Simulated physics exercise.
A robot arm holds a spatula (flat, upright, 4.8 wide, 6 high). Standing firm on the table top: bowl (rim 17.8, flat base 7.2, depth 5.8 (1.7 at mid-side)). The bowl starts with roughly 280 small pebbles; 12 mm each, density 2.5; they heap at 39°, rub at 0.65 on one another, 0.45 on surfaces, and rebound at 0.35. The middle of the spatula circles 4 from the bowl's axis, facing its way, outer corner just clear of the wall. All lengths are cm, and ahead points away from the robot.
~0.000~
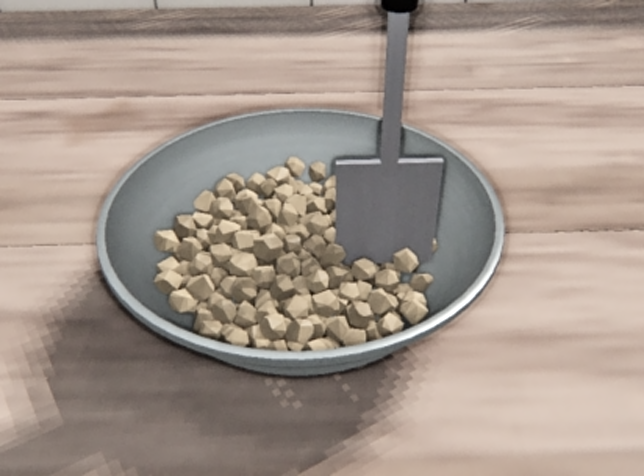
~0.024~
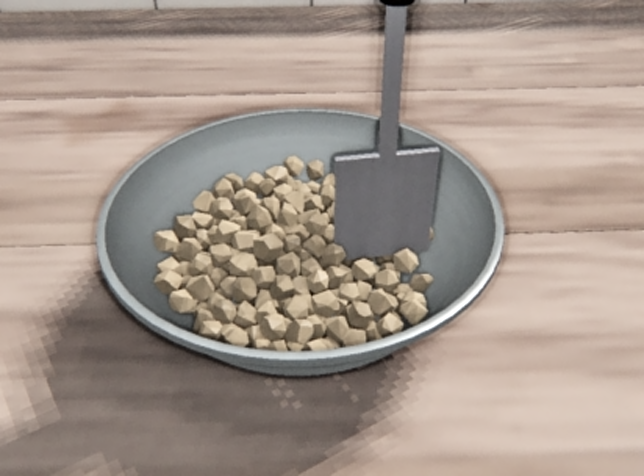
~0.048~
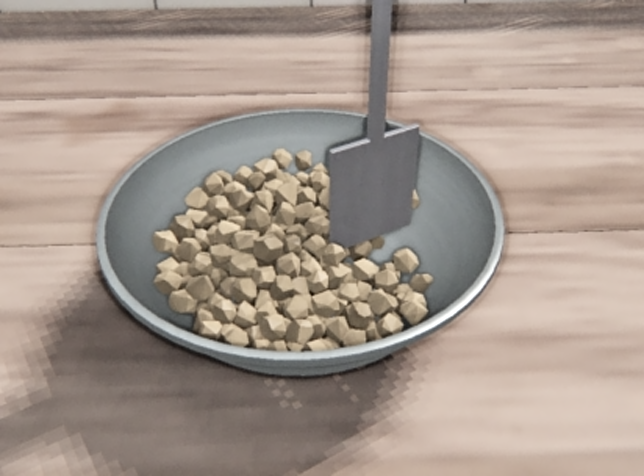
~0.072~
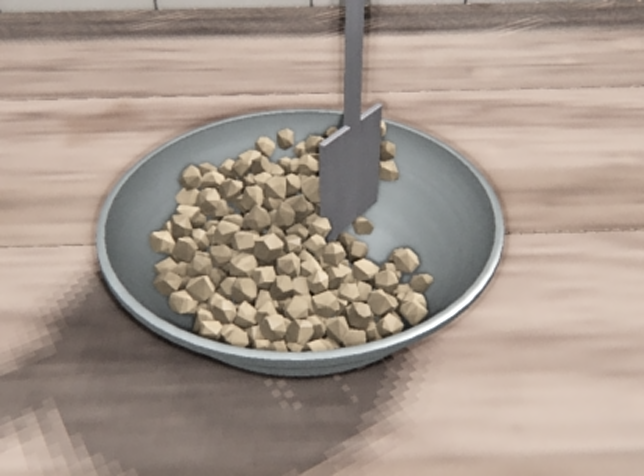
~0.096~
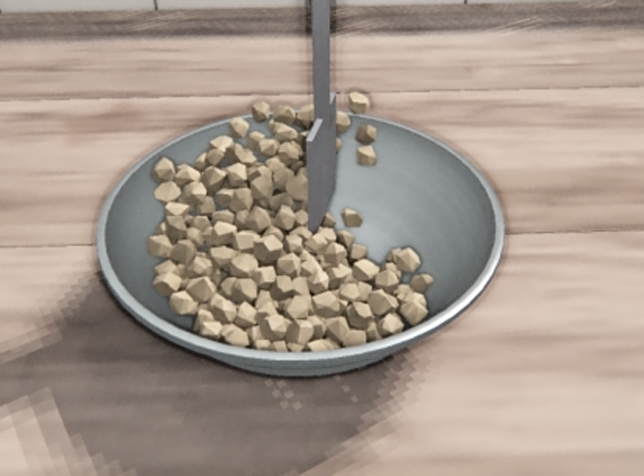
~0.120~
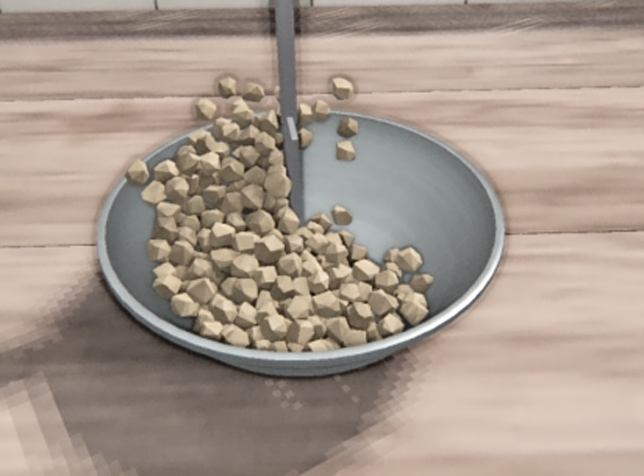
A gray spatula sweeps leftward through a bowl of small tan pebbles on a wooden surface, turning edge-on as it goes, pushing the pebbles into a heap at the left and back while several rise above the far rim.
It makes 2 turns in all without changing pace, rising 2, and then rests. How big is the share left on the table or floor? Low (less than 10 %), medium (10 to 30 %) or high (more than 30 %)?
Share on the table or floor: High (more than 30 %).
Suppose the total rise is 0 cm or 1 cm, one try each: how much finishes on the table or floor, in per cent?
Some 55 and 50 per cent.
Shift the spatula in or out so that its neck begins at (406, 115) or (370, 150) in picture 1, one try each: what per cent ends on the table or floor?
Some 30 and 35 per cent.
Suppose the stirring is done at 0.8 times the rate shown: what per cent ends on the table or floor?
About 35 per cent.
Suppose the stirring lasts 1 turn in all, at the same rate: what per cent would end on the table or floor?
In that case some 30 per cent.
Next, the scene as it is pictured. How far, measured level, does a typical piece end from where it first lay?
Some 10 cm.
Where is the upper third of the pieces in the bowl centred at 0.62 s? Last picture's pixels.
Near (229, 246).
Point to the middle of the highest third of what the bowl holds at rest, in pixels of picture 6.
At about (276, 259).
By 0.37 s, 338° round, highest piece 8 above the table; 194 in the bowl, 52 on the table or floor, 33 in flight or on the tool.
By 0.62 s, 220° round, highest piece 7 above the table; 164 in the bowl, 111 on the table or floor, 4 in flight or on the tool.
By 0.94 s, 0° round, highest piece 5 above the table; 163 in the bowl, 116 on the table or floor.
By 1.64 s, 0° round, highest piece 5 above the table; 163 in the bowl, 116 on the table or floor.
Final count, 163 in the bowl, 116 on the table or floor. That is 42 % on the table or floor.
